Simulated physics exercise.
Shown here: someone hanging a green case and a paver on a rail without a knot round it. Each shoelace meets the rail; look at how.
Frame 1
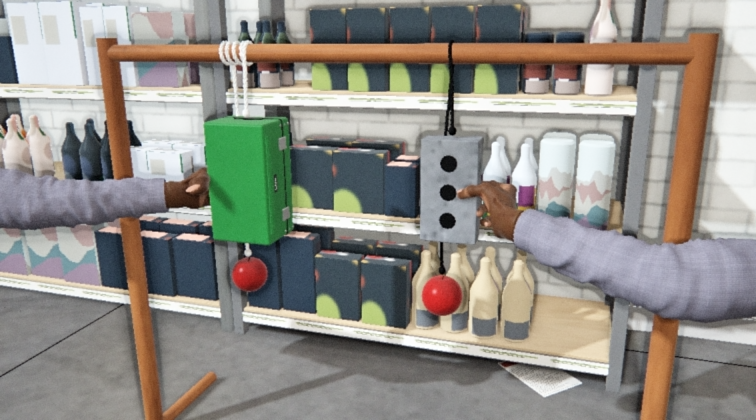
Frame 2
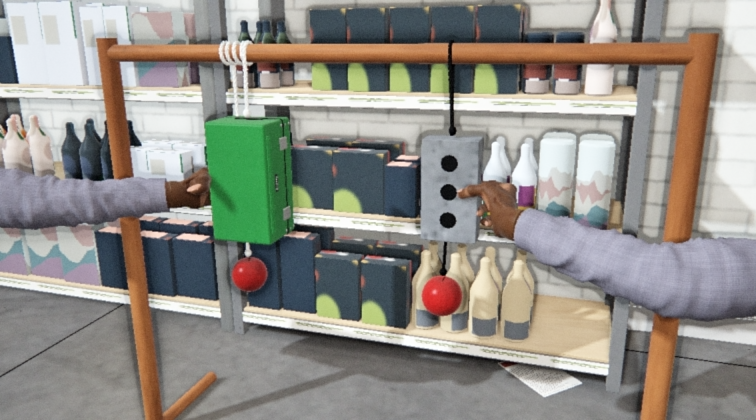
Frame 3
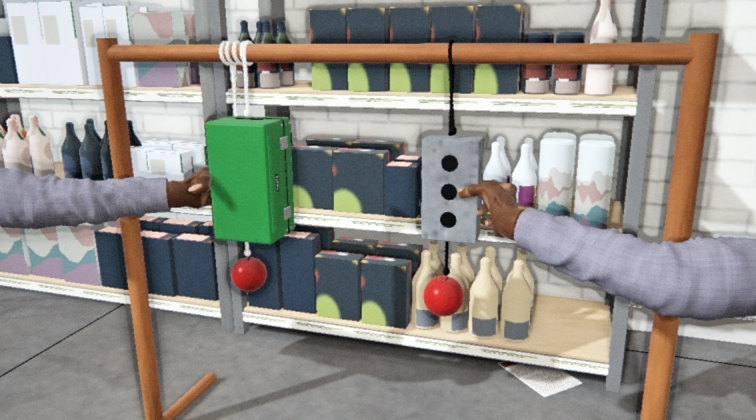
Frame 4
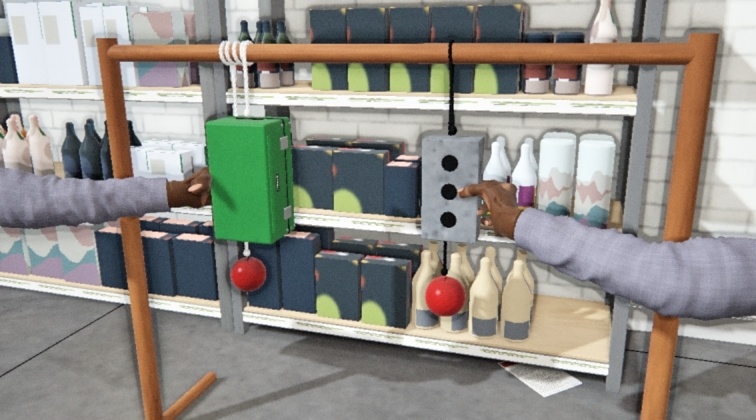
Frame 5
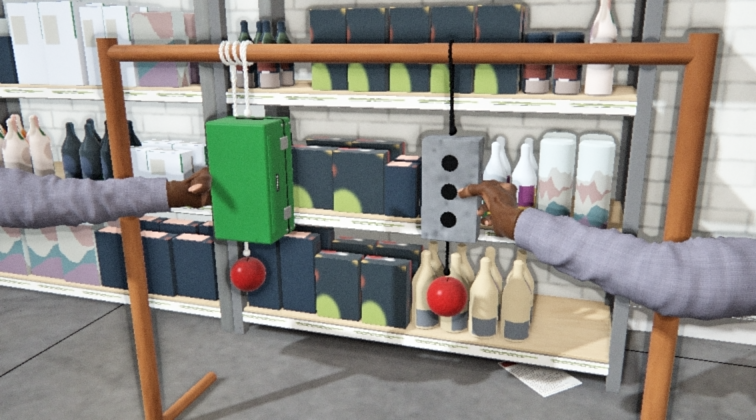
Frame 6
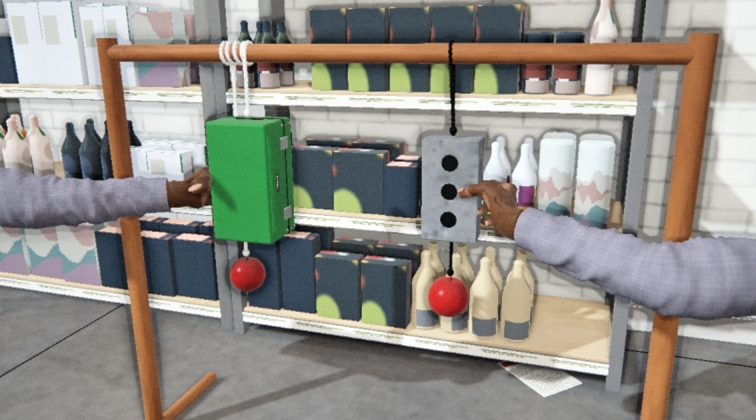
Red apples swaying very slightly beneath a green case and a grey paver hung by shoelaces, a hand touching each.
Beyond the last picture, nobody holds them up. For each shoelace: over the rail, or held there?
In the end well the green case stays right there as expected; well the paver gets pulled down as expected.
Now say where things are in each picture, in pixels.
In the first frame, green case (251, 179); paver (451, 189); left apple (250, 274); right apple (442, 296).
In the second frame, green case (252, 179); paver (451, 189).
In the third frame, green case (252, 179); paver (452, 189).
In the fourth frame, green case (252, 179); paver (452, 189).
In the fifth frame, green case (252, 179); paver (452, 189).
In the sixth frame, green case (252, 179); paver (452, 189); left shoelace wound several times round the rail; right shoelace only laid over the rail.
Then, 0.38 s past the final frame, green case still up near (252, 176); paver dropping near (446, 351).
Then, 0.70 s past the final frame, green case still up near (252, 173); paver on the floor.
When it is over, green case still up near (251, 171); paver on the floor. The green case is held and the paver pulls its rope through.
